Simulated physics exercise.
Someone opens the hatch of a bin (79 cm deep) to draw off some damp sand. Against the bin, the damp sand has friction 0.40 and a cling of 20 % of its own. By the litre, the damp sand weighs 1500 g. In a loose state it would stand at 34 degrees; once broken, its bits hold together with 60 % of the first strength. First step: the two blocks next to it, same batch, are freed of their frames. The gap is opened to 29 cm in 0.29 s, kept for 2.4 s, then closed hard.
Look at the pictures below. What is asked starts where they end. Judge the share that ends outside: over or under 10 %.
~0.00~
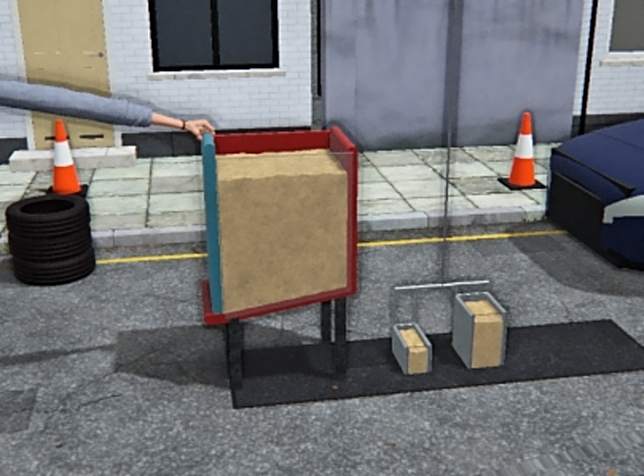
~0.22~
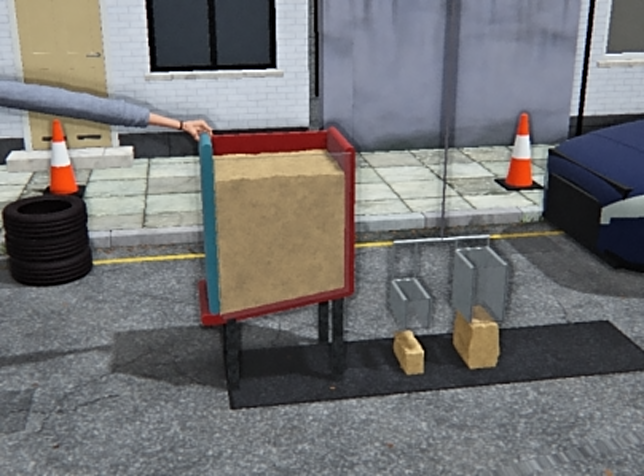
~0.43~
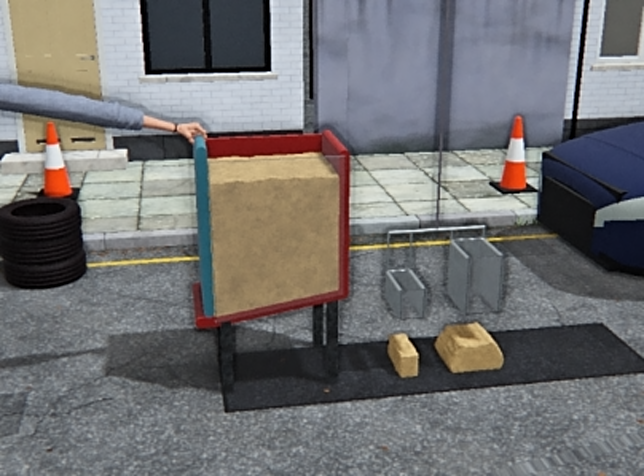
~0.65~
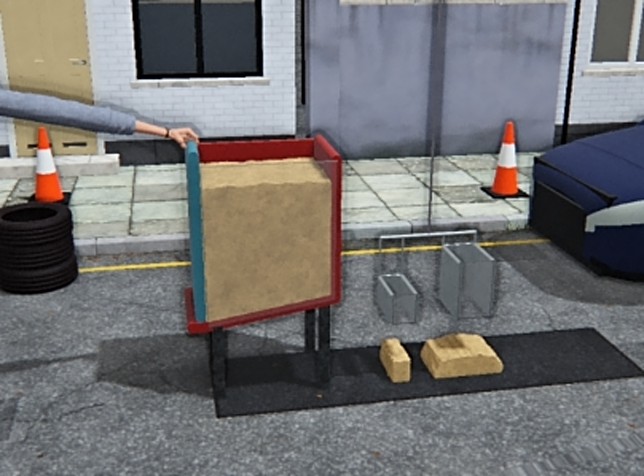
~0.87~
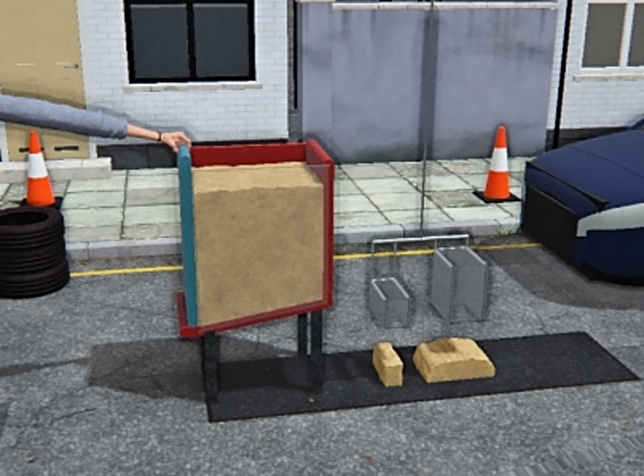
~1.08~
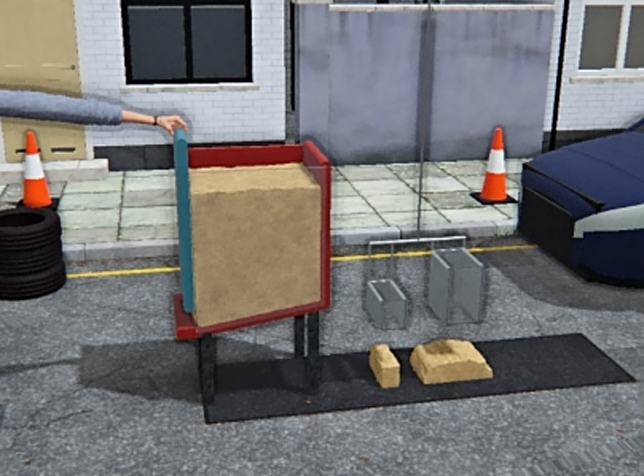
Higher than 10 %.
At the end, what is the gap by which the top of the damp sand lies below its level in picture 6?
The gap comes to about 6 centimetres.
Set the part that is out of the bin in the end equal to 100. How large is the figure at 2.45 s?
Value noted: About 40 per cent.
After 1.71 s, the hatch is 29 cm open and 2 % is out.
After 2.45 s, the hatch is 29 cm open and 9 % is out.
After 3.19 s, the hatch is 29 cm open and 16 % is out.
After 3.93 s, the hatch is 7.4 cm open and 23 % is out.
After 4.52 s, at the end, the hatch is shut and 24 % is out.
